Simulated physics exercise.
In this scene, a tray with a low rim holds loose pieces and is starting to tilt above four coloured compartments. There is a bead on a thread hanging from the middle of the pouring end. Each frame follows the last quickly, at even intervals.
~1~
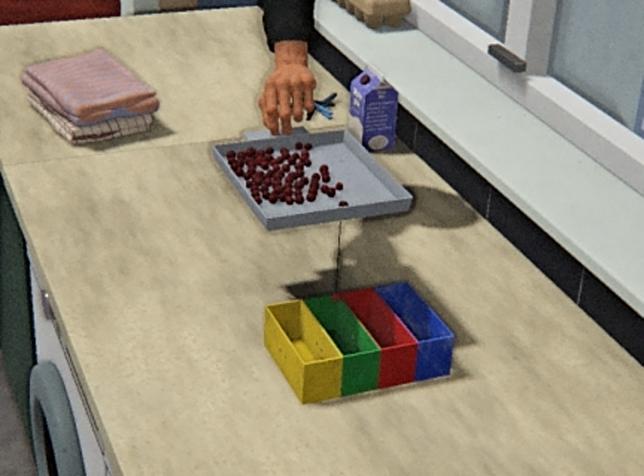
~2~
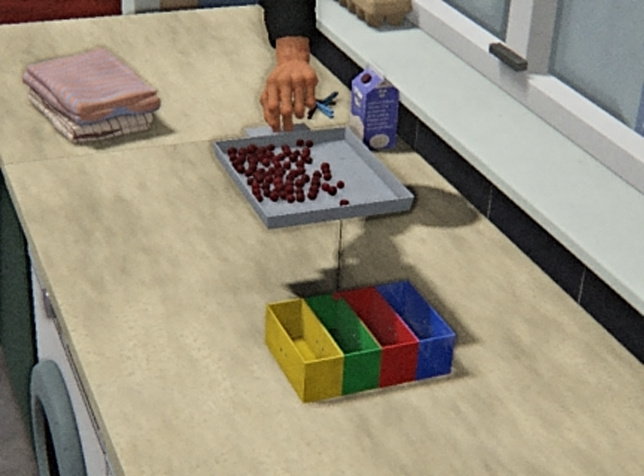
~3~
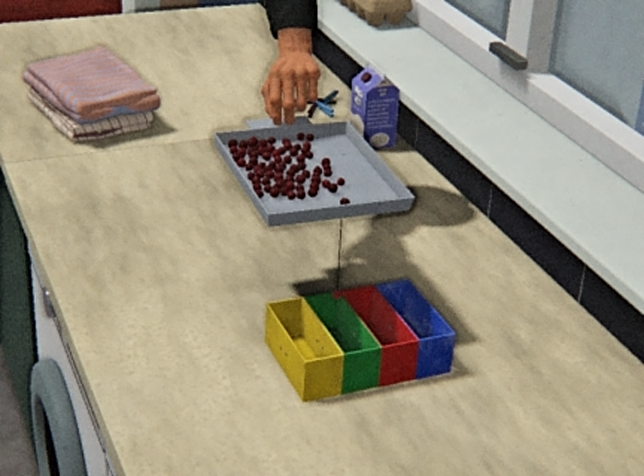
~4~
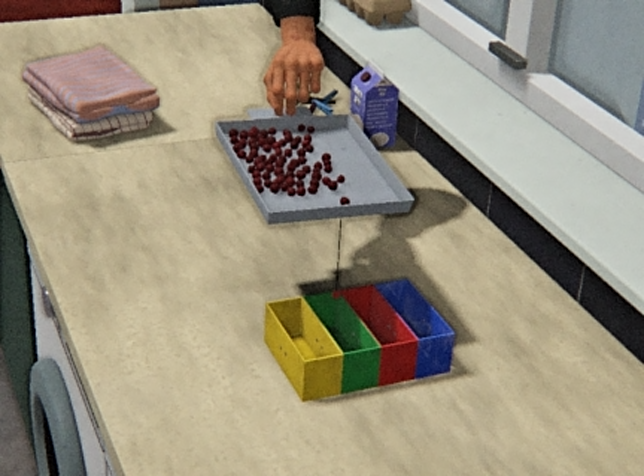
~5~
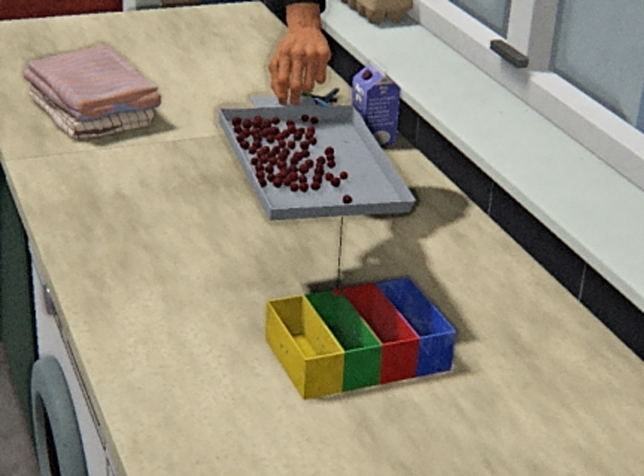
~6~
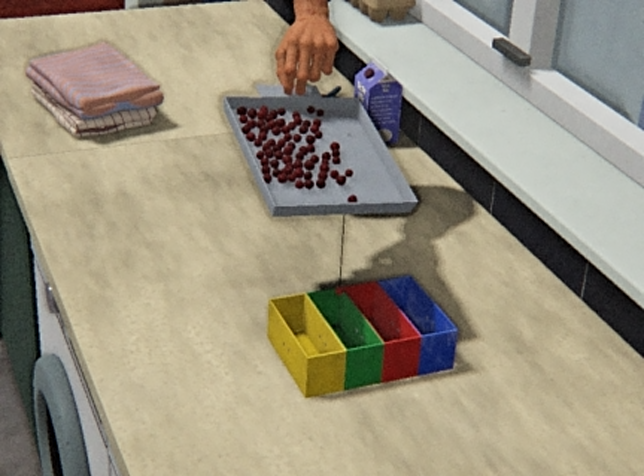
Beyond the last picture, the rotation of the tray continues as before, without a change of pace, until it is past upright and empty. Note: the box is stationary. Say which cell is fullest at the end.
The blue cell is fullest at the end.
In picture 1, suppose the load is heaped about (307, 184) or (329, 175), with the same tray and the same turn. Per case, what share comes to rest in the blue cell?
50 % and 70 %.
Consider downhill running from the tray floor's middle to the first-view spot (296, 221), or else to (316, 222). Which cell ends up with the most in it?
First: The yellow one, second: Yellow.
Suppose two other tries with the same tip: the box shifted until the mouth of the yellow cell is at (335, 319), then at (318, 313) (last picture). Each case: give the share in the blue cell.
You'd end up with around 20 per cent and then around 40 per cent.
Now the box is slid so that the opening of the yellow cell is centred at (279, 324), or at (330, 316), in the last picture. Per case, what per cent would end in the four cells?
50 per cent, then 100 per cent.
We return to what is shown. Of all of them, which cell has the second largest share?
It is red.
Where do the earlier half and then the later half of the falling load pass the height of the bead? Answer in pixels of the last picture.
The opening part goes through (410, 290); what follows goes through (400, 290).
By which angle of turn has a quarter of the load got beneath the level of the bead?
Approx. reading: About 110°.
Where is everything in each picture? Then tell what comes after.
The first picture shows corners of the pouring end at (268, 217) and (409, 196), level; middle of the load at (280, 174), dried cherries; bead on its thread at (336, 297); yellow cell at (322, 377); green cell at (360, 369); red cell at (398, 362); blue cell at (434, 355).
The second picture shows corners of the pouring end at (269, 215) and (411, 196), level; middle of the load at (281, 172).
The third picture shows corners of the pouring end at (270, 213) and (411, 196), tipped barely, lowest at the right corner; middle of the load at (282, 166).
The fourth picture shows corners of the pouring end at (270, 211) and (411, 198), tipped a little, lowest at the right corner; middle of the load at (283, 160).
The fifth picture shows corners of the pouring end at (273, 207) and (412, 199), tipped a little, lowest at the right corner; middle of the load at (286, 152).
The sixth picture shows corners of the pouring end at (276, 204) and (415, 200), tipped clearly, lowest at the right corner; middle of the load at (291, 146); yellow cell at (326, 370); green cell at (364, 363); red cell at (401, 356); blue cell at (438, 349).
Soon after the last picture, tray tipped steeply; nearly all on the tray; a small part falling or outside the box.
A little later, tray tipped past a quarter turn; most on the tray; a stray few in the blue cell; a stray few in the red cell; a small part falling or outside the box.
Later still, tray tipped past a quarter turn; about half in the blue cell; about a quarter in the red cell; a stray few in the green cell; a small part falling or outside the box.
At rest, tray tipped past a quarter turn; about half in the blue cell; about a quarter in the red cell; a stray few in the green cell; none in the yellow cell; a small part outside the box.
